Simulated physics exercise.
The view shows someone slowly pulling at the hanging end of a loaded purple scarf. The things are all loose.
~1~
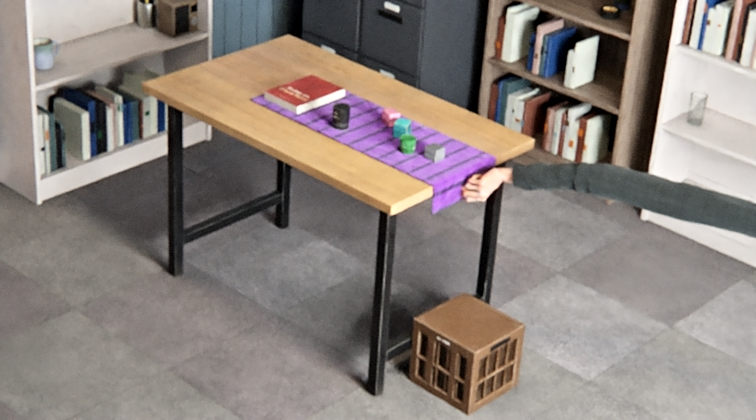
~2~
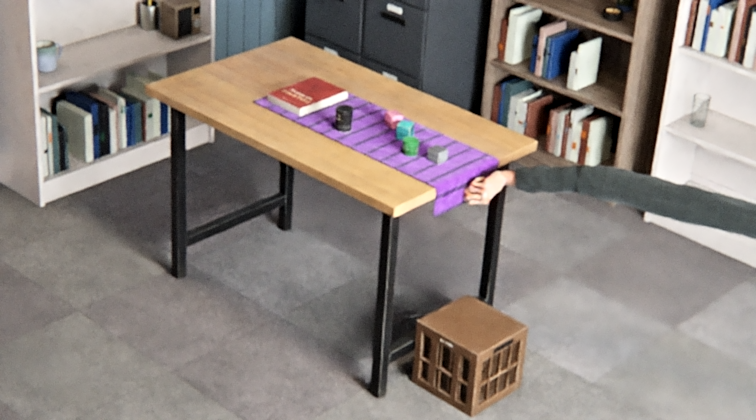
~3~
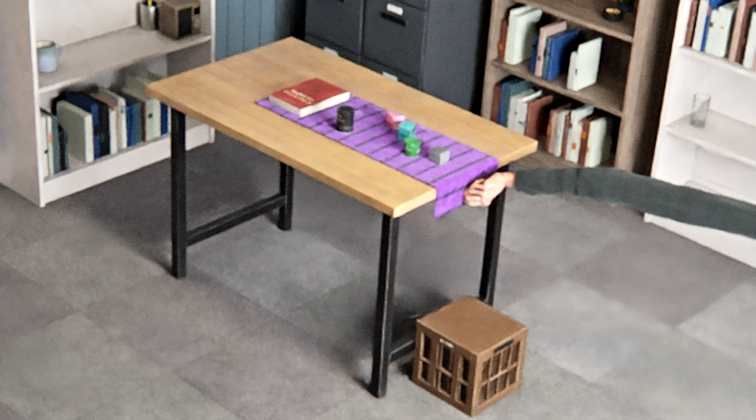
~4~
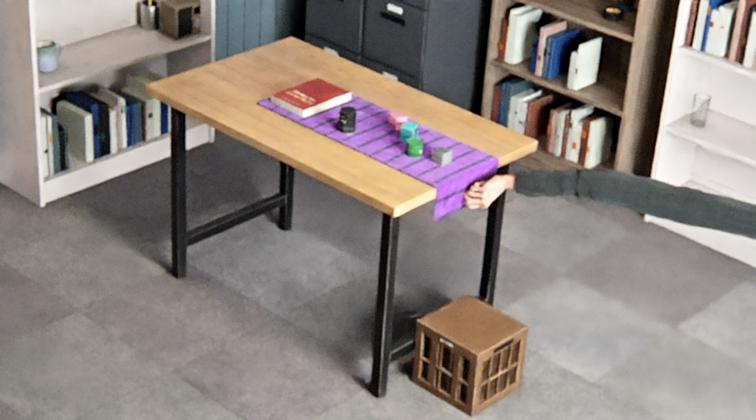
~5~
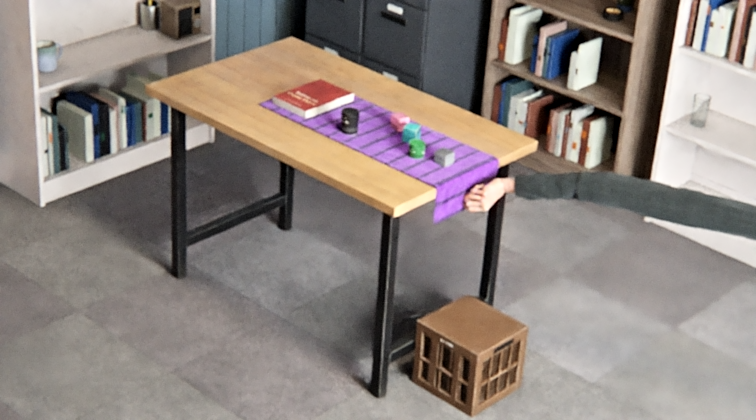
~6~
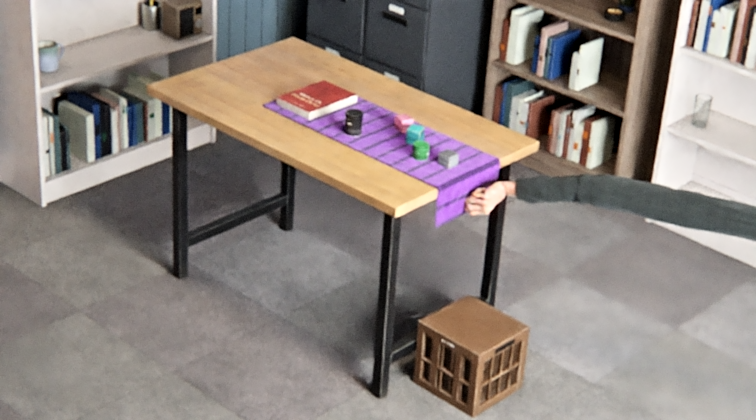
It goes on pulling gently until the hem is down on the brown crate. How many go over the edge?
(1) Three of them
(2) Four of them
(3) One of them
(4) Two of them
(2) Four of them.
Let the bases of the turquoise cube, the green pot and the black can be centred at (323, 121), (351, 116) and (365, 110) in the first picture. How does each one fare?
Turquoise cube - stays aboard, green pot - stays aboard, black can - stays aboard.
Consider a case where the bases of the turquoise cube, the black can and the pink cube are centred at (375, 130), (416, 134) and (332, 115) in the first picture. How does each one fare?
Well, the turquoise cube is dislodged, the black can is dislodged, and the pink cube is safe.
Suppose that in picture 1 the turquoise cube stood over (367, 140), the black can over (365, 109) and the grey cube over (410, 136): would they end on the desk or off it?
The turquoise cube ends up off; the black can stays put; the grey cube ends up off.
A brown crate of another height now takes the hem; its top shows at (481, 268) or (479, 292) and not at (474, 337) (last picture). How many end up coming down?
The count would be 1 and then 2.
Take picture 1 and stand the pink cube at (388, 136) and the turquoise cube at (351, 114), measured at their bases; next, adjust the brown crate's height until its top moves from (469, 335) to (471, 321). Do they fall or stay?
The pink cube ends up off the top and the turquoise cube ends up still on top.
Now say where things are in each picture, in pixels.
In the first picture, hem (431, 214); grey cube (435, 146); green pot (408, 138); turquoise cube (403, 122); pink cube (391, 111); black can (342, 106); top of the crate (469, 335).
In the second picture, hem (434, 217); grey cube (438, 148).
In the third picture, hem (435, 219); green pot (412, 141).
In the fourth picture, hem (434, 221); turquoise cube (409, 126); top of the crate (472, 337).
In the fifth picture, hem (433, 224); pink cube (400, 116).
In the sixth picture, hem (435, 228); grey cube (449, 153); green pot (421, 144); turquoise cube (416, 128); pink cube (404, 117); black can (354, 112).
A little later, hem near (462, 279); grey cube and green pot gone.
Next, hem on the crate; grey cube, green pot, turquoise cube and pink cube gone.
When it is over, hem on the crate; grey cube, green pot, turquoise cube and pink cube gone. It carries off four.
